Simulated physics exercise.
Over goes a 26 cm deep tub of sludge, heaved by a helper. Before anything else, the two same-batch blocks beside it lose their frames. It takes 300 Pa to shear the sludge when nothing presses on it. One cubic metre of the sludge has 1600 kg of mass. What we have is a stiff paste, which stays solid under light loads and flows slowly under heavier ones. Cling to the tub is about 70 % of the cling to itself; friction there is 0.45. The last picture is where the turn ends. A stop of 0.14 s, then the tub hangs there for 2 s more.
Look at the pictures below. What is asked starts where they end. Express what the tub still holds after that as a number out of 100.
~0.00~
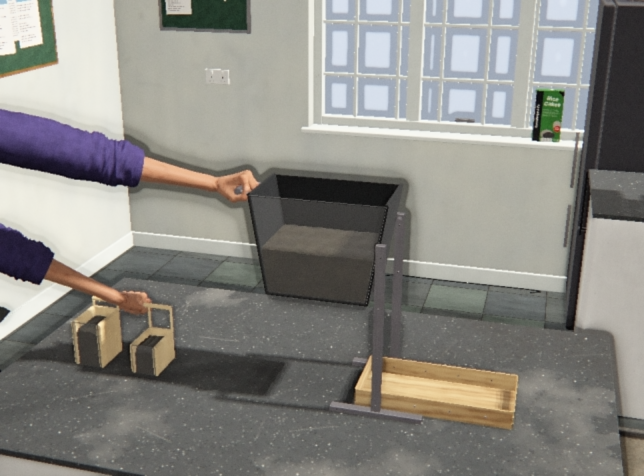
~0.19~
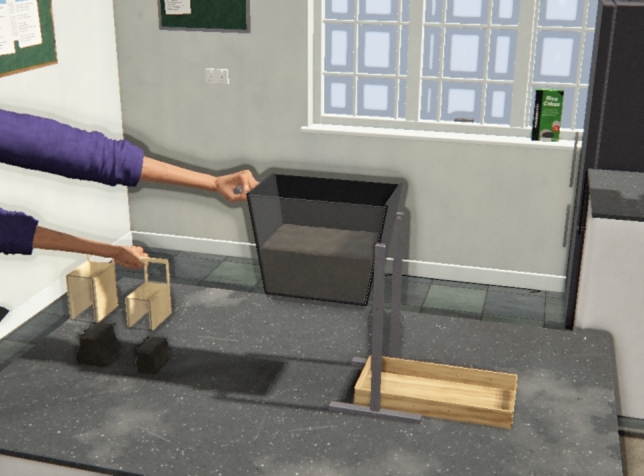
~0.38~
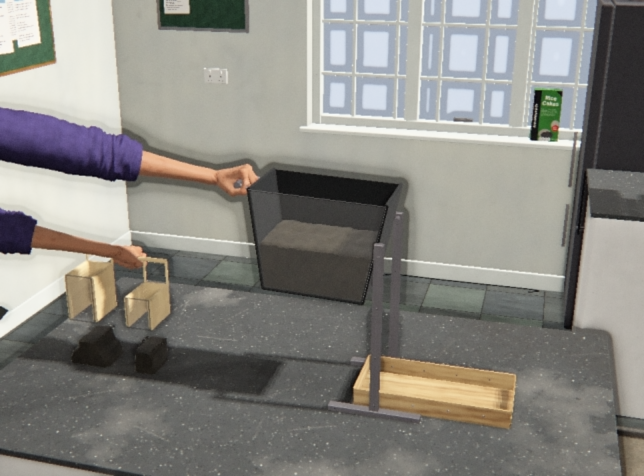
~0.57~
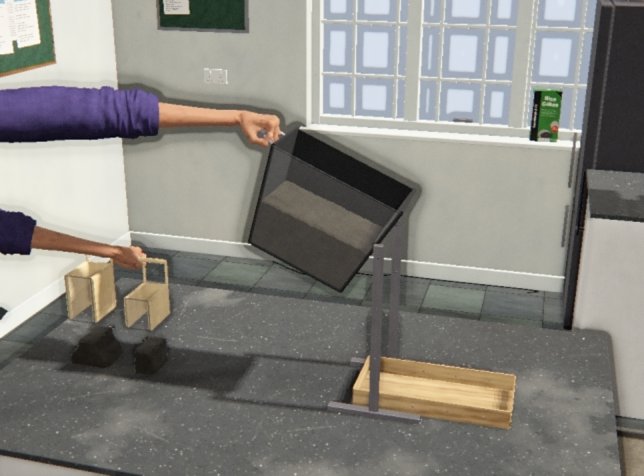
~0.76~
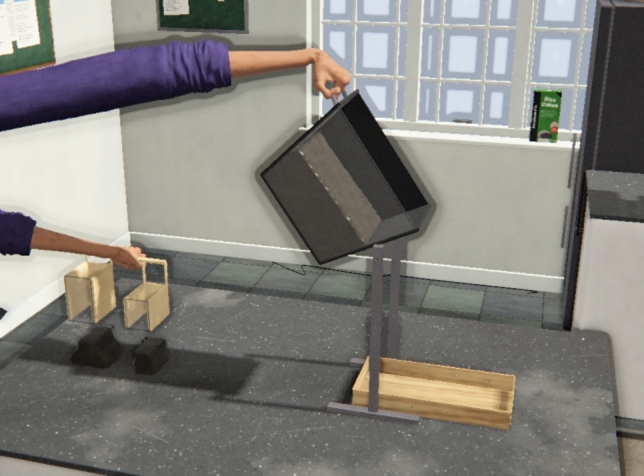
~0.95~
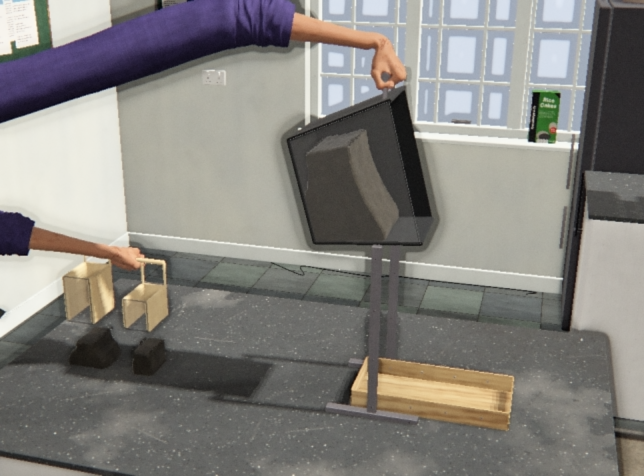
Something like 68 per cent.
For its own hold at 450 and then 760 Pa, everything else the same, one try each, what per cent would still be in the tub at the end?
Respectively, close to 85 % and close to 100 %.
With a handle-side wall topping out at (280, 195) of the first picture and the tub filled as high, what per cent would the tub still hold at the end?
Roughly 100 %.
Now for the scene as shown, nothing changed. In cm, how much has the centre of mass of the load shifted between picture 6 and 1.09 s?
About 6 cm.
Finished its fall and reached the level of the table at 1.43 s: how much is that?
About 0 per cent.
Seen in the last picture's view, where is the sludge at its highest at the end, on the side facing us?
I'd point to somewhere around (322, 201).
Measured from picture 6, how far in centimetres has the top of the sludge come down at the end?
About 14 cm.
By 1.09 s, the tub is at 75 degrees and holds 100 %.
By 1.26 s, the tub is at 75 degrees and holds 78 %.
By 1.43 s, the tub is at 75 degrees and holds 69 %.
By 1.60 s, the tub is at 75 degrees and holds 69 %.
By 2.95 s, at the end, the tub is at 75 degrees and holds 68 %.
